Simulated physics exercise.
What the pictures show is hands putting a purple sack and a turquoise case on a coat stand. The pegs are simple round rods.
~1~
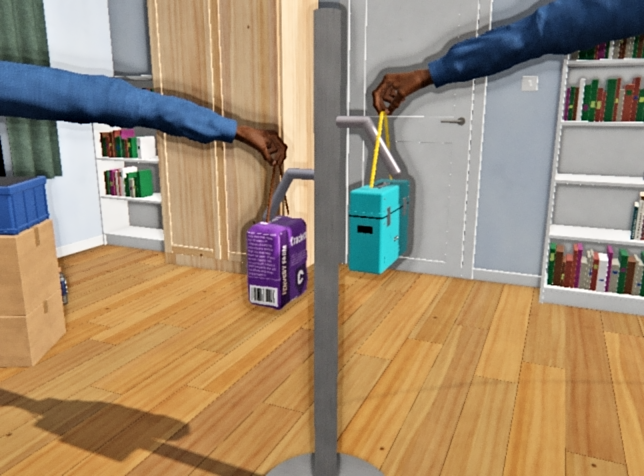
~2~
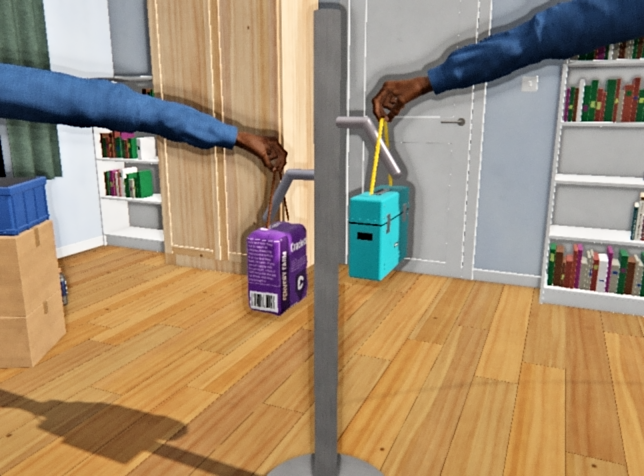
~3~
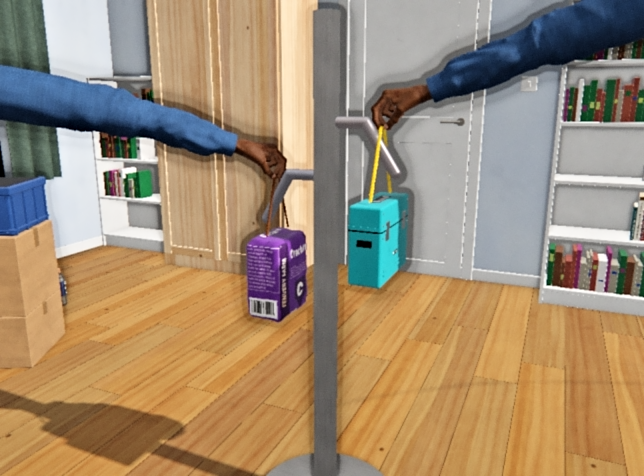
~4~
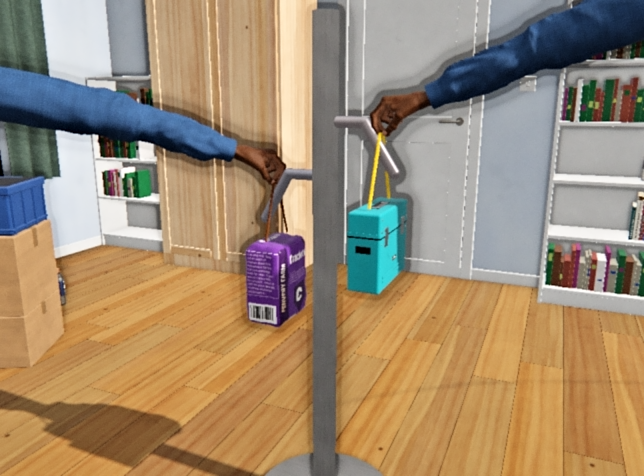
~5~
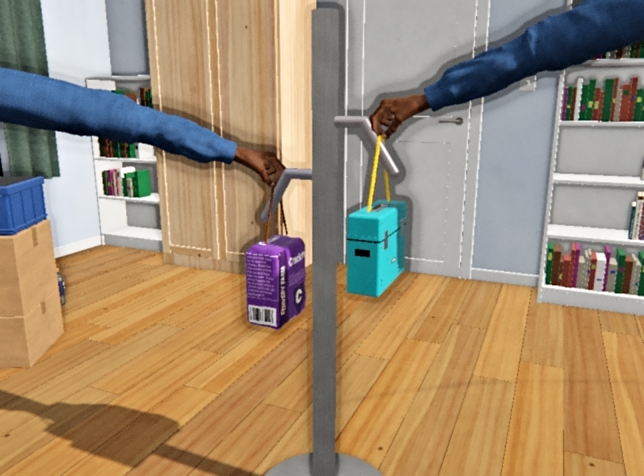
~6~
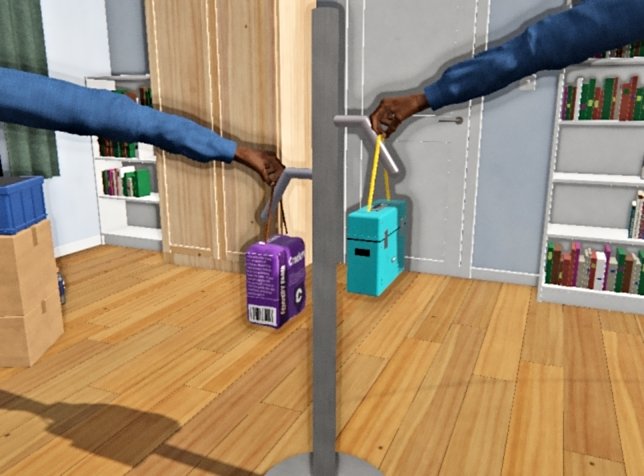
Two hands lowering a purple sack and a turquoise case slightly beside a gray coat stand, then holding them nearly still.
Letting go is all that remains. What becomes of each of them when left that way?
My prediction: My guess is the purple sack will be off the peg, my guess is the turquoise case will be off the peg.
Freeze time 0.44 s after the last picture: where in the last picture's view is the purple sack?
At about (292, 458).
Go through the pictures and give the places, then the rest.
In the first picture, purple sack (279, 261); turquoise case (381, 224); left peg tip (268, 218); right peg tip (396, 173).
In the second picture, purple sack (279, 267); turquoise case (380, 230).
In the third picture, purple sack (279, 273); turquoise case (380, 237).
In the fourth picture, purple sack (278, 278); turquoise case (379, 243).
In the fifth picture, purple sack (277, 281); turquoise case (378, 245).
In the sixth picture, purple sack (277, 280); turquoise case (378, 245); left peg tip (266, 217), sloping steeply down; right peg tip (394, 172), sloping steeply down.
Then, 0.44 s on from there, purple sack on the floor near (292, 457); turquoise case on the floor.
Then, 0.74 s on from there, purple sack on the floor near (302, 460); turquoise case on the floor.
In the end, purple sack on the floor near (279, 455); turquoise case on the floor. The purple sack comes down and the turquoise case slips off its peg.
